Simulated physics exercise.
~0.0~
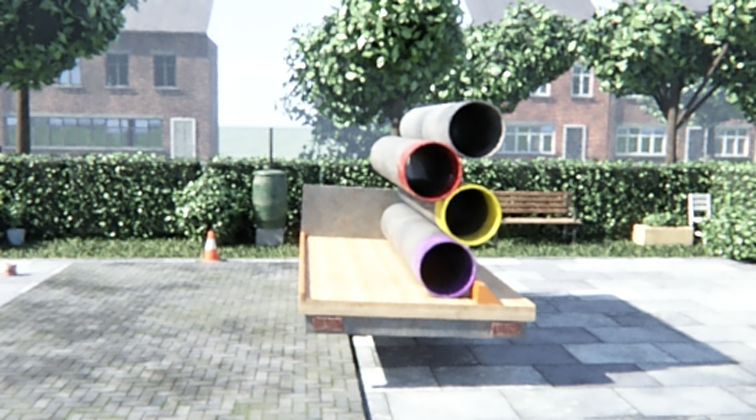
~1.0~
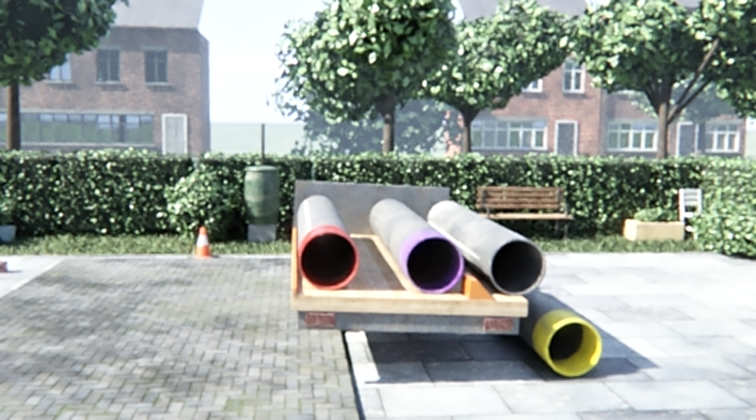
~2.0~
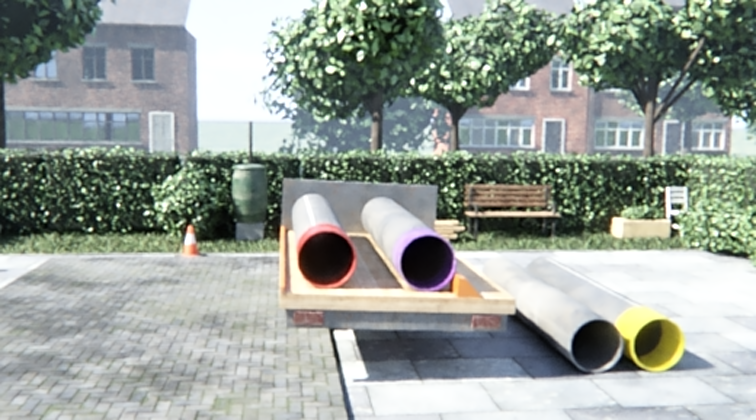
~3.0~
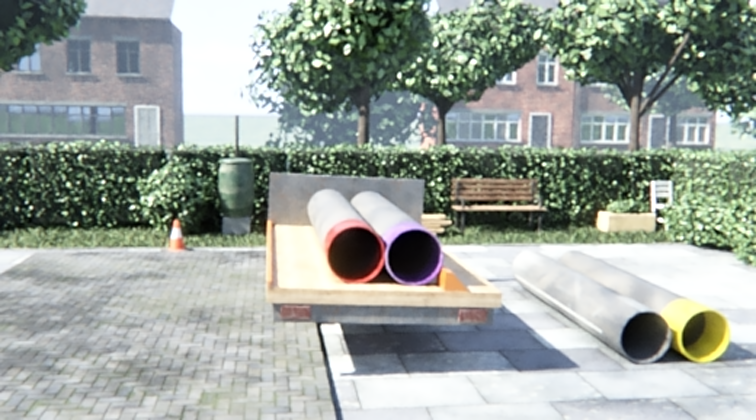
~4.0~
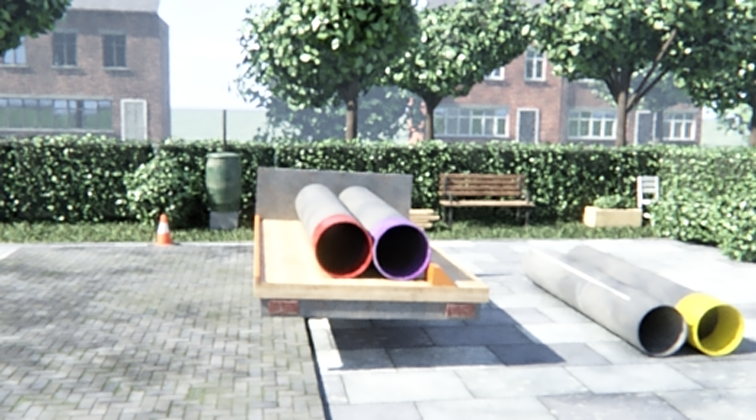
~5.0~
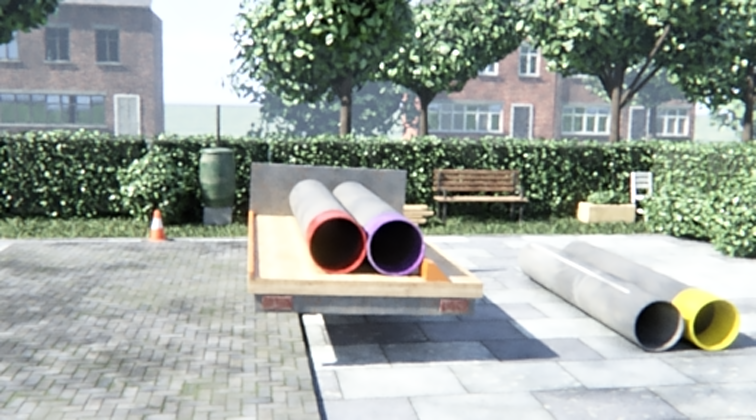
Four grey pipes, three of them with red, yellow and purple rims, start out stacked at the tail end of a low flatbed trailer beside a hedge. The stack collapses, with the yellow-rimmed pipe dropping off the right side to the paving while the red one ends up at the left of the deck. The plain grey pipe follows over the right edge and lands beside the yellow one. The red pipe then rolls right until it rests against the purple one, near the orange chock. Finally, those two lie side by side aboard, and the other two lie on the ground to the right.
